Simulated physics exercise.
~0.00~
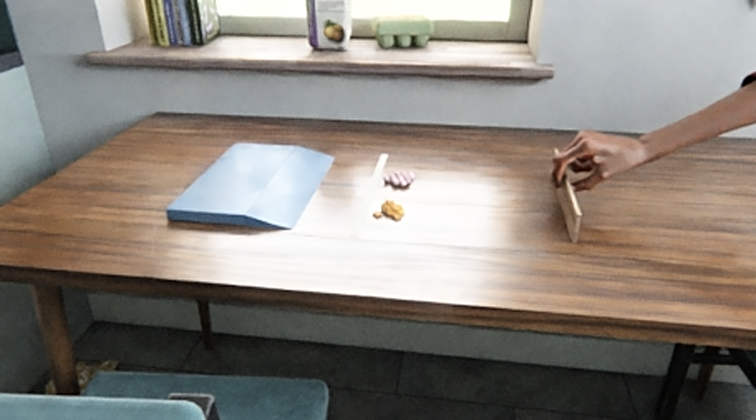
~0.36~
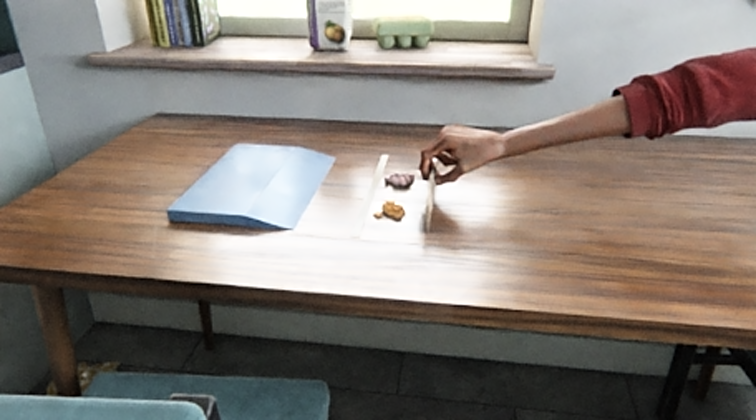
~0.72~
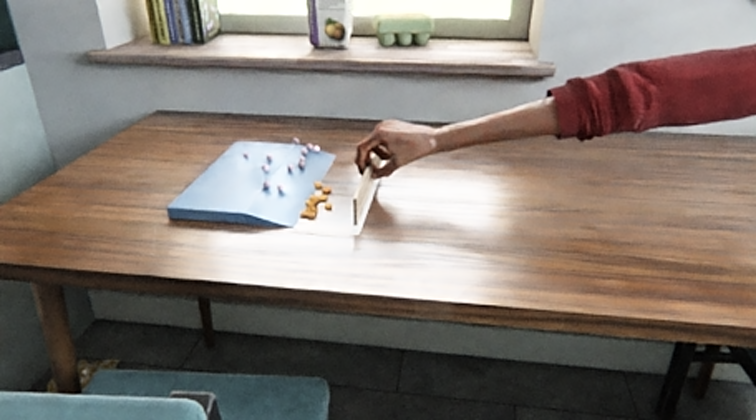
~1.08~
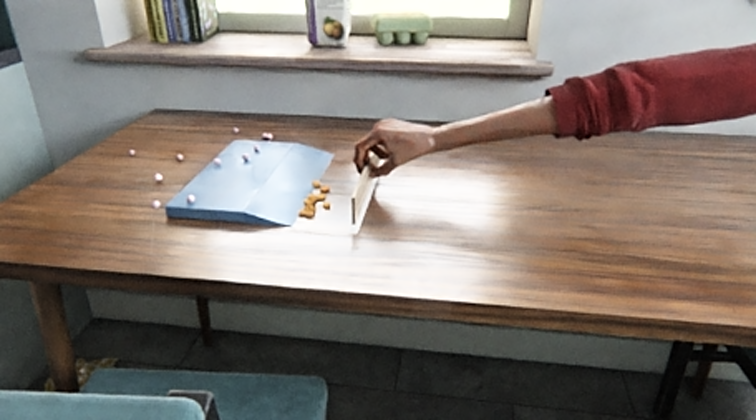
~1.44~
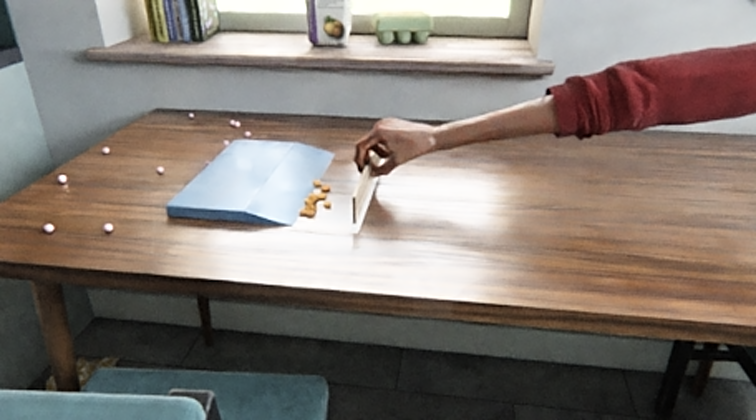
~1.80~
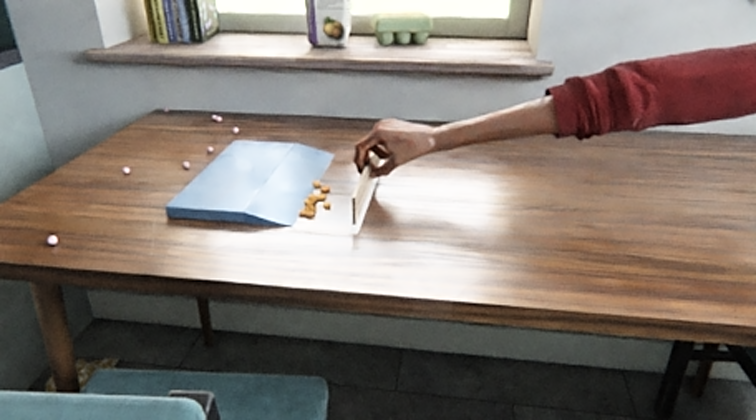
A hand sweeps a wooden strip left, scattering pinkish balls over a blue ramp while orange pieces stop short.
